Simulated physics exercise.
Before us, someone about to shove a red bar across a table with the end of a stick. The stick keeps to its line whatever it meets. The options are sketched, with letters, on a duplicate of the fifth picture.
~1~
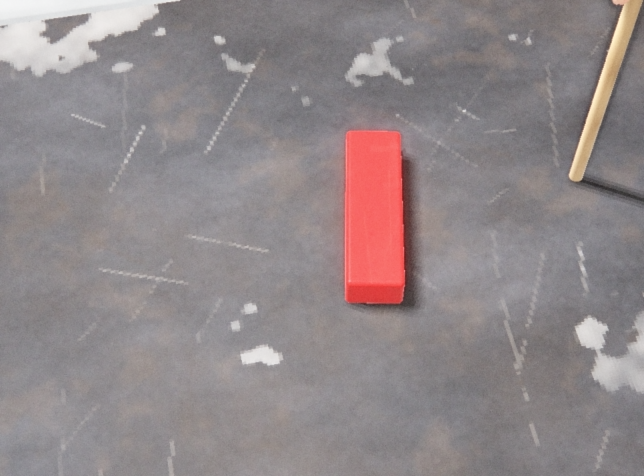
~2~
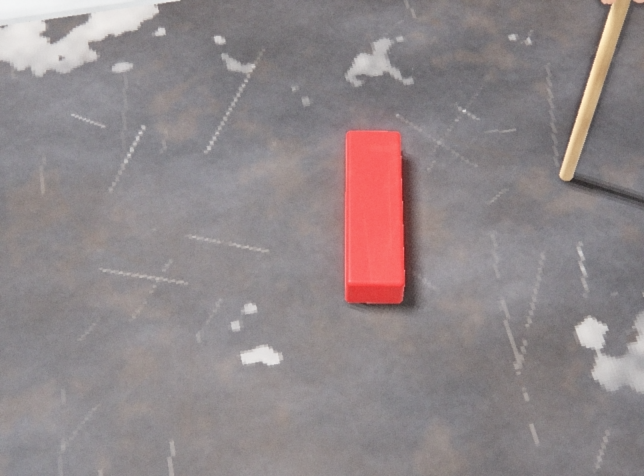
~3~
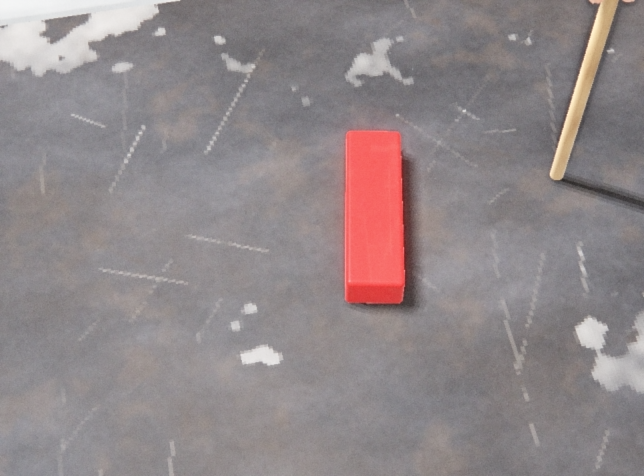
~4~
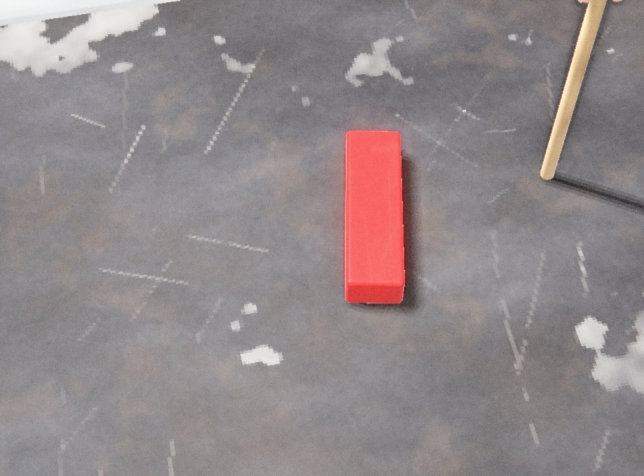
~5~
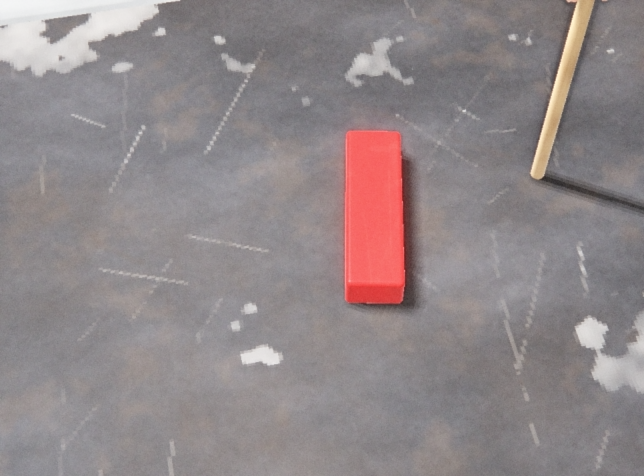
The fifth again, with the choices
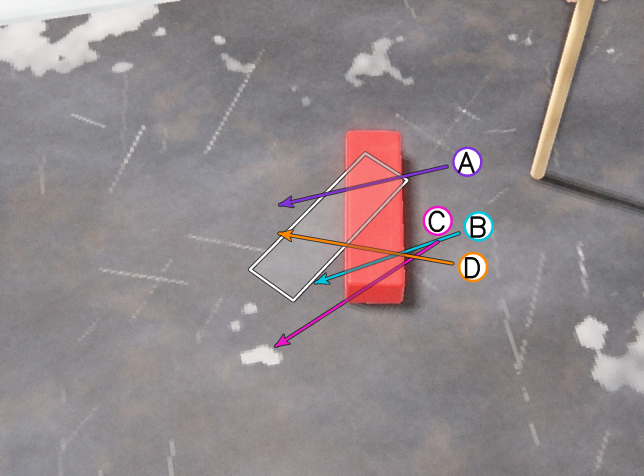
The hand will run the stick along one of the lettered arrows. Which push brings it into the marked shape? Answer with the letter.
Arrow B does it.
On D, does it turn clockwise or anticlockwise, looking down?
Clockwise.
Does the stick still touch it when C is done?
No.
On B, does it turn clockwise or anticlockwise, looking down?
On that stroke, clockwise.
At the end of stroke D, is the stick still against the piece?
Yes.
On the marked copy, A from (447, 166) to (280, 205); B from (459, 233) to (315, 283); C from (438, 242) to (276, 346); D from (452, 263) to (279, 233).
Following B. Soon after the start, foot of the stick (406, 253), piece (373, 203).
Later, foot of the stick (355, 270), piece (341, 204).
In the end, foot of the stick (315, 284), piece (328, 201); it fills the outline.
As for the rest, A leaves the piece out of the outline, at (306, 231); C leaves the piece out of the outline, at (344, 205); D leaves the piece out of the outline, at (297, 173).
